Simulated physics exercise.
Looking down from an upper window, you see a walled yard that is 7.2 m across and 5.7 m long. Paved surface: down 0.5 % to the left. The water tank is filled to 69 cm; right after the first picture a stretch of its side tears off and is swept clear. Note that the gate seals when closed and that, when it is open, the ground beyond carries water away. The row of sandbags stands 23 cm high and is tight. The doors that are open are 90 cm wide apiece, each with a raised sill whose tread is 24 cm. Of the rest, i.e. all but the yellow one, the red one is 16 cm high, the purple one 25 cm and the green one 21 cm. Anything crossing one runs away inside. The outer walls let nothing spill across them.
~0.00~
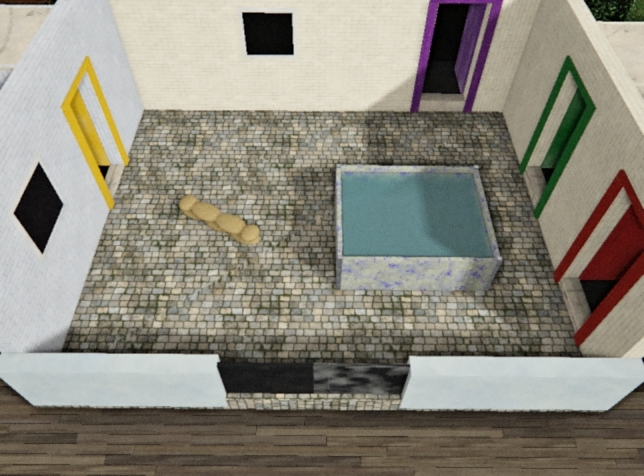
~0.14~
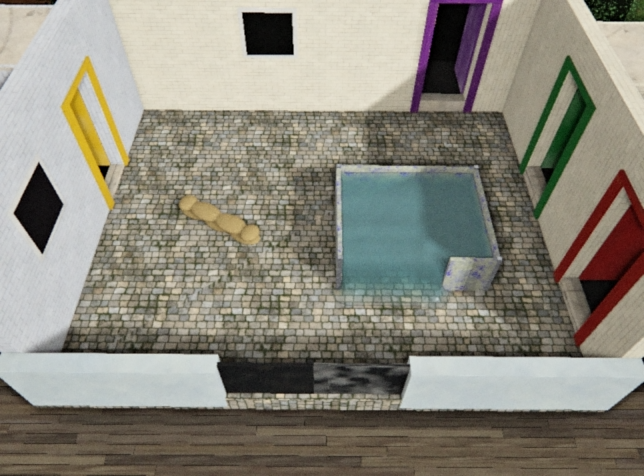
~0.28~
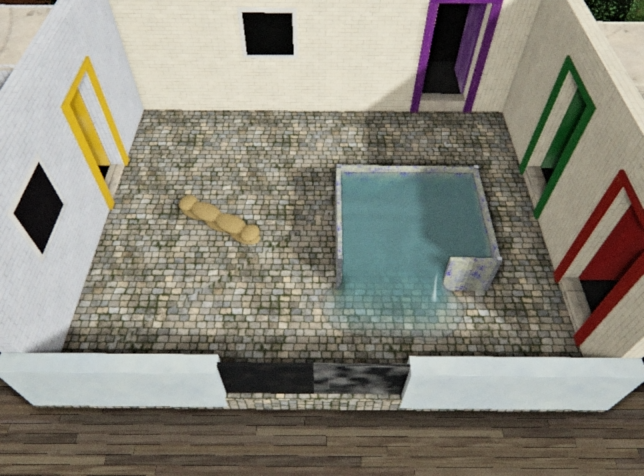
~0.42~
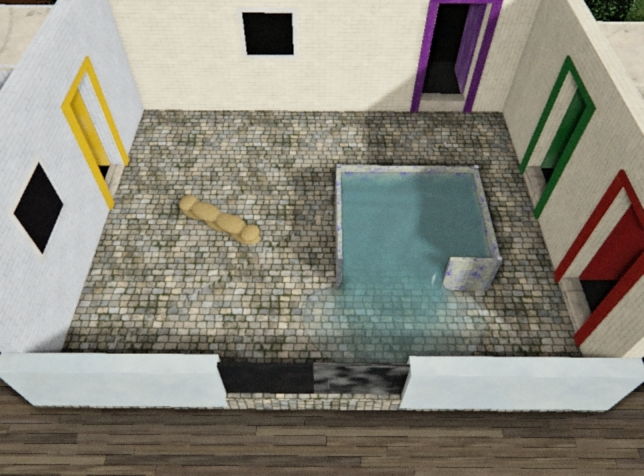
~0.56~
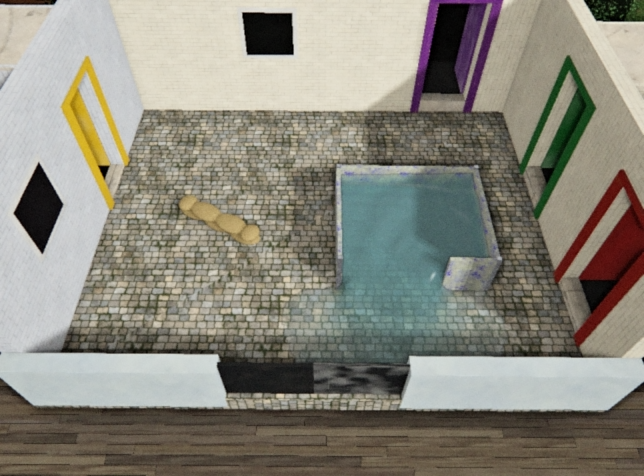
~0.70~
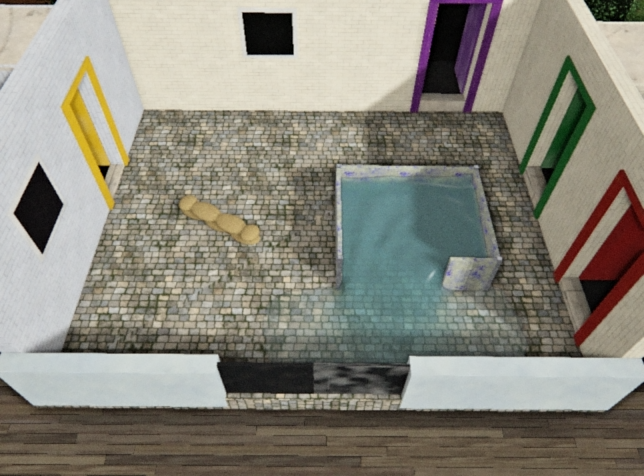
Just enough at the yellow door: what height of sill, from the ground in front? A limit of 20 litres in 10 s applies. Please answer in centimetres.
Some 5.5 cm.
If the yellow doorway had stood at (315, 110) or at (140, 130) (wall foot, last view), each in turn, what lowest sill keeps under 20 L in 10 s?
About 10.0 and 10.5 cm.
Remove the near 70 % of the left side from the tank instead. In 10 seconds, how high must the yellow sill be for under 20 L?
Some 9.5 centimetres.
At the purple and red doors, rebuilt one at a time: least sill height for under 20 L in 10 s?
Roughly 10.0 cm for the purple door and roughly 16 cm for the red door.
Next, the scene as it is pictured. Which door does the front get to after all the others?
Purple, last of all.
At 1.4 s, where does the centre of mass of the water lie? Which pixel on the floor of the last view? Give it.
Roughly (397, 284).
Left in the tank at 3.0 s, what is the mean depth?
About 22 centimetres on average.
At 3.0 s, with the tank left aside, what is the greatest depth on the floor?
Max depth: About 31 cm.
After 1.4 s water covers 15 % of the floor, deepest (49 cm) near (389, 370); it has not reached the yellow door.
After 3.0 s water covers 45 % of the floor, deepest (31 cm) near (52, 380); it has not reached the yellow door.
After 10.0 s water covers 95 % of the floor, deepest (12 cm) near (257, 234); 6 cm at the yellow door, 24 litres in over its 5 cm sill.
At the yellow door as built, the water arrived by 3.1 s and peaked near 8 cm at 6.8 s.
Run again over the same 10 s with other heights there, 30 litres in over 4.5 cm, 10 litres over 6.5 cm. The limit of 20 litres is kept from about 5.5 cm up.
